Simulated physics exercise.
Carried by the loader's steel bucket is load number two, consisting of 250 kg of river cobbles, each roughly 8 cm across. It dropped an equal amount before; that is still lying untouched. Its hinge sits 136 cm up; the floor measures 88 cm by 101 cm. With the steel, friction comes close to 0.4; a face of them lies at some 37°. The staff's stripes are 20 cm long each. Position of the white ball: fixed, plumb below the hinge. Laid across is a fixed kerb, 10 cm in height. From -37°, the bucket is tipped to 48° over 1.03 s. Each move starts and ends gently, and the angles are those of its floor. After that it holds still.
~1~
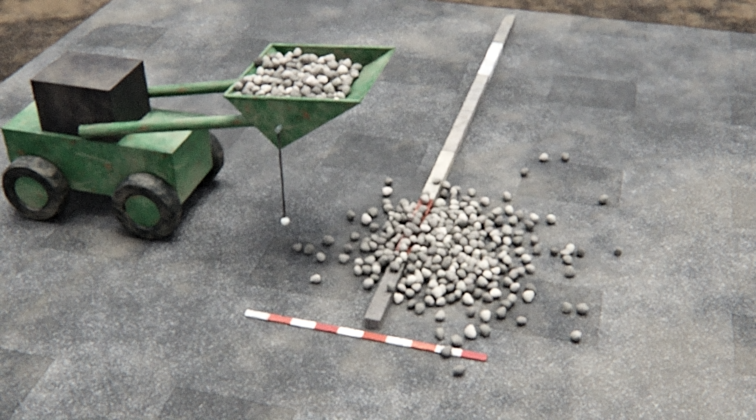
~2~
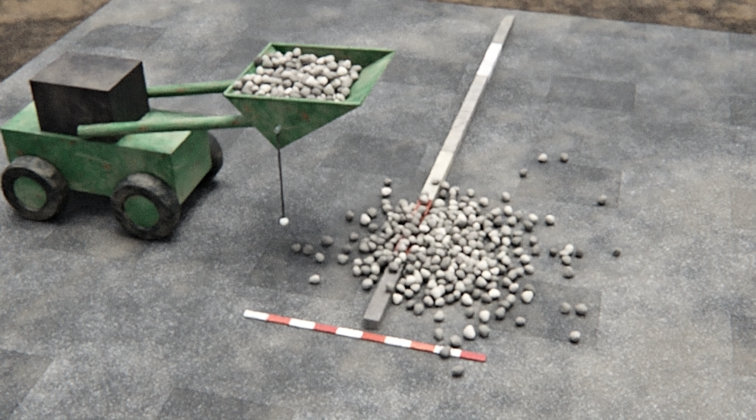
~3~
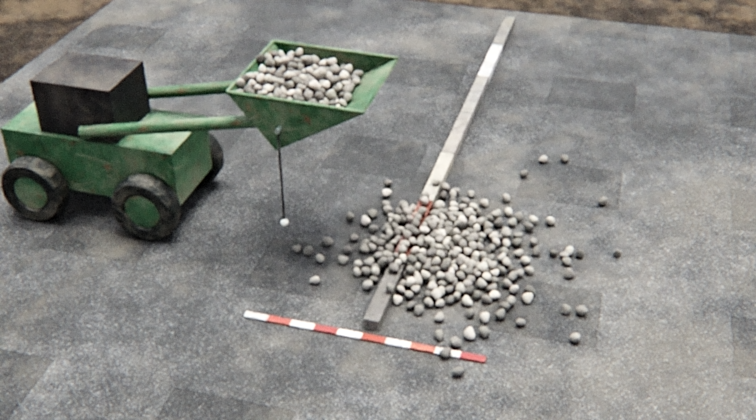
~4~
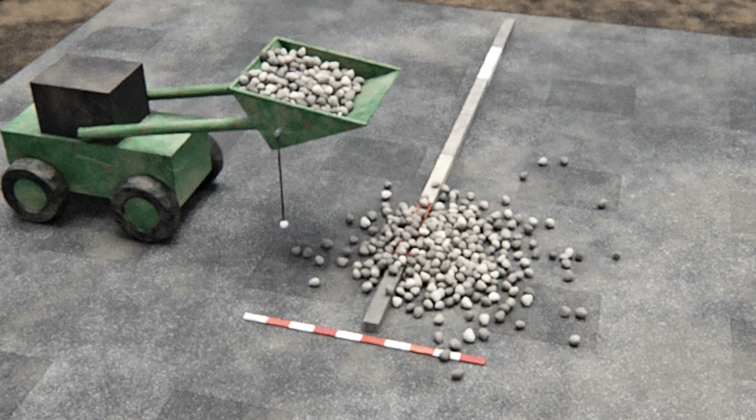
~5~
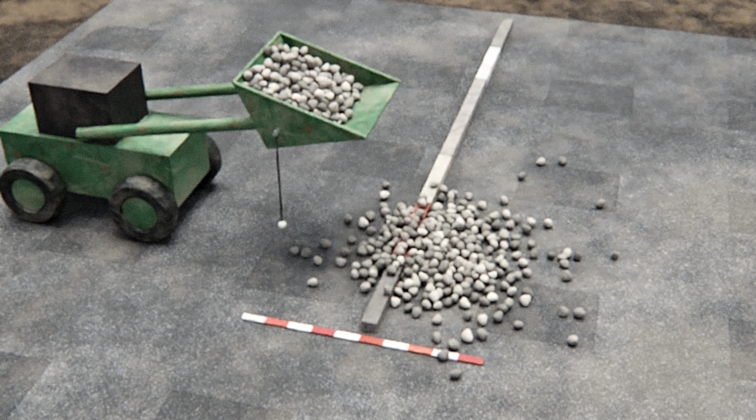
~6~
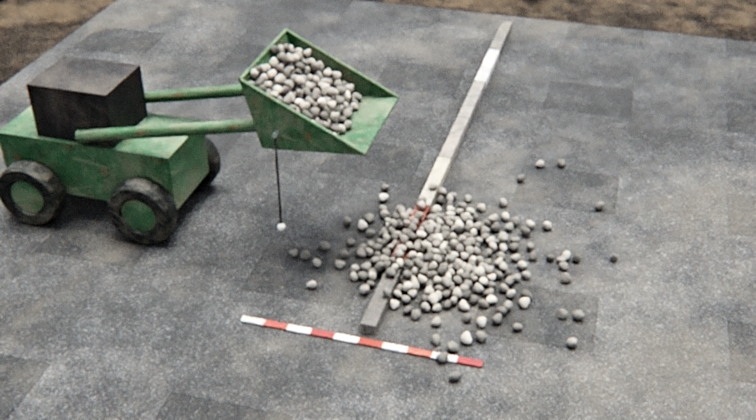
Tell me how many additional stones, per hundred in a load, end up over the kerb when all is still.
Some 24 in every hundred.
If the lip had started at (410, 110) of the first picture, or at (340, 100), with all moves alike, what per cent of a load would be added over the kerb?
Around 85 percent, then around 10 percent.
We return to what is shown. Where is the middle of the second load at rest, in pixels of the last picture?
Their centre ends up near (382, 243).
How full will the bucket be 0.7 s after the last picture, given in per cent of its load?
About 45 percent.
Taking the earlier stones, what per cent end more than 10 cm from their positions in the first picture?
10 per cent.
Then, 0.3 s after the last picture the floor is at 35°; in per cent of one load, 100 in the bucket, 22 on this side of the kerb, 78 over the kerb; the foremost stones are at (580, 276).
Then, 0.7 s after the last picture the floor is at 48°; in per cent of one load, 46 in the bucket, 76 on this side of the kerb, 78 over the kerb; the foremost stones are at (580, 276).
Then, 1.0 s after the last picture the floor is at 48°; in per cent of one load, 0 in the bucket, 107 on this side of the kerb, 93 over the kerb; the foremost stones are at (580, 276).
Then, 3.6 s after the last picture the floor is at 48°; in per cent of one load, 0 in the bucket, 98 on this side of the kerb, 102 over the kerb; the foremost stones are at (580, 276). Net gain over the kerb, 24.
